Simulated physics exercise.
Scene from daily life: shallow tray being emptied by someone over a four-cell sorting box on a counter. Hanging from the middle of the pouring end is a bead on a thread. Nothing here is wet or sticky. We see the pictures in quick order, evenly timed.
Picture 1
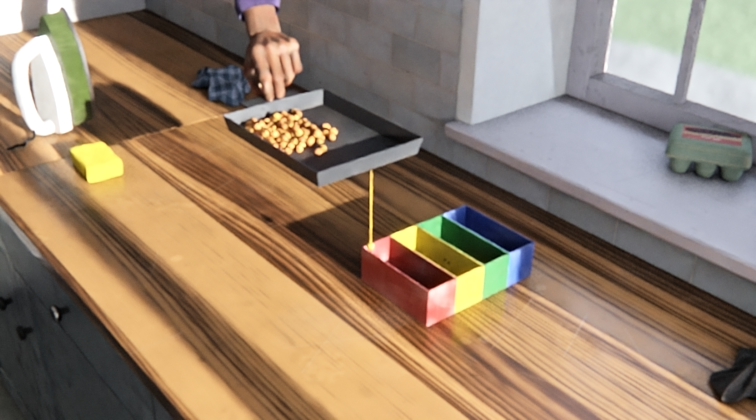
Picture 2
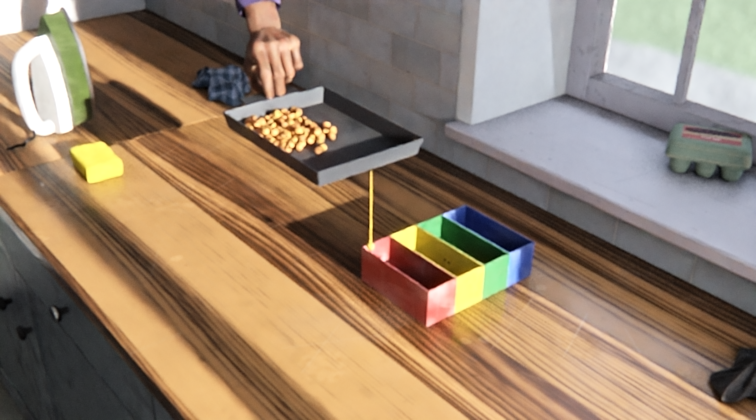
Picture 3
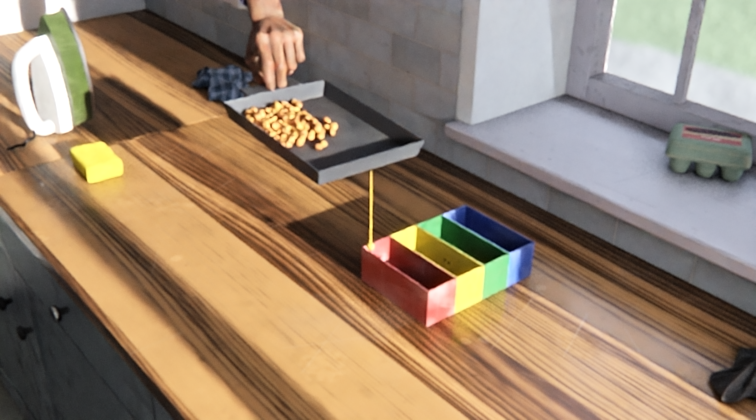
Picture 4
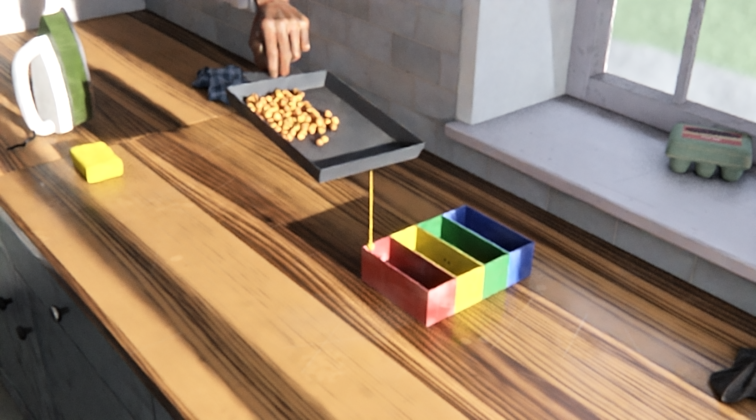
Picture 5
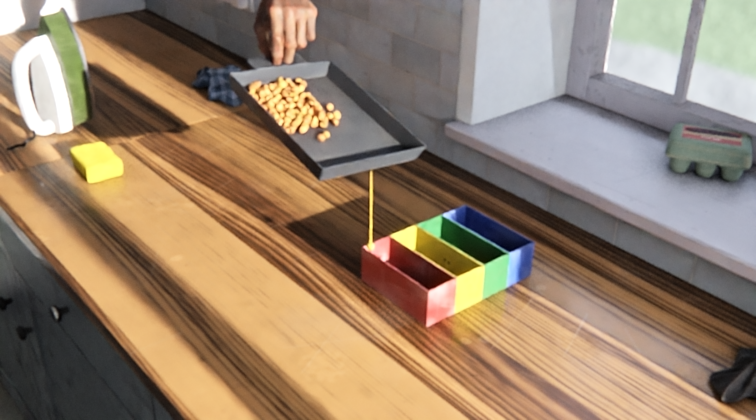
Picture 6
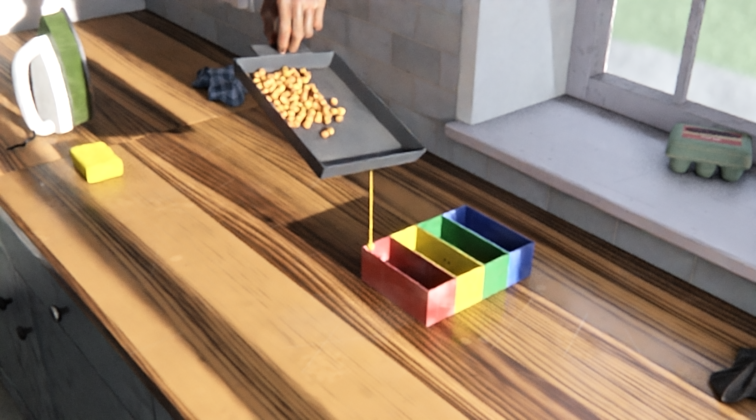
Dark tray of small orange-brown pieces tilting as a hand raises its far end near a red, yellow, green and blue box.
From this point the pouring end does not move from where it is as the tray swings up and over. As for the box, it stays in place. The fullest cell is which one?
The yellow cell.
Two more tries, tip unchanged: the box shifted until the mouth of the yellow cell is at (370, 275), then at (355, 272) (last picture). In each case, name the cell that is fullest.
Run one gives the blue one; run two gives the blue one.
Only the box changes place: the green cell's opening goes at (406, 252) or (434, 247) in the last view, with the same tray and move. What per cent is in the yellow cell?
Roughly 10 % and 20 %.
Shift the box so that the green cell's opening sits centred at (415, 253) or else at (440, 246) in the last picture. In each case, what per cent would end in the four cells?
It would be roughly 90 per cent in the first placement and roughly 100 per cent in the second.
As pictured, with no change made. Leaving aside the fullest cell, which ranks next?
Second place goes to that red cell.
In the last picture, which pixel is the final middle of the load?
Once nothing moves, the middle sits near (432, 281).
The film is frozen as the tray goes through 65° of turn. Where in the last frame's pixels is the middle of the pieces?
(399, 156).
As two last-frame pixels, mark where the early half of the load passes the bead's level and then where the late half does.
The opening part goes through (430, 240); what follows goes through (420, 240).
Soon after the last picture, tray tipped steeply; most on the tray; a small part falling or outside the box.
A little later, tray tipped past a quarter turn; about half on the tray; about a quarter in the yellow cell; a small part in the red cell; a stray few in the green cell; a small part falling or outside the box.
Later still, tray tipped past a quarter turn; about two thirds in the yellow cell; about a quarter in the red cell; a stray few in the green cell; a small part falling or outside the box.
At rest, tray tipped past a quarter turn; about two thirds in the yellow cell; about a quarter in the red cell; a stray few in the green cell; none in the blue cell; a small part outside the box.
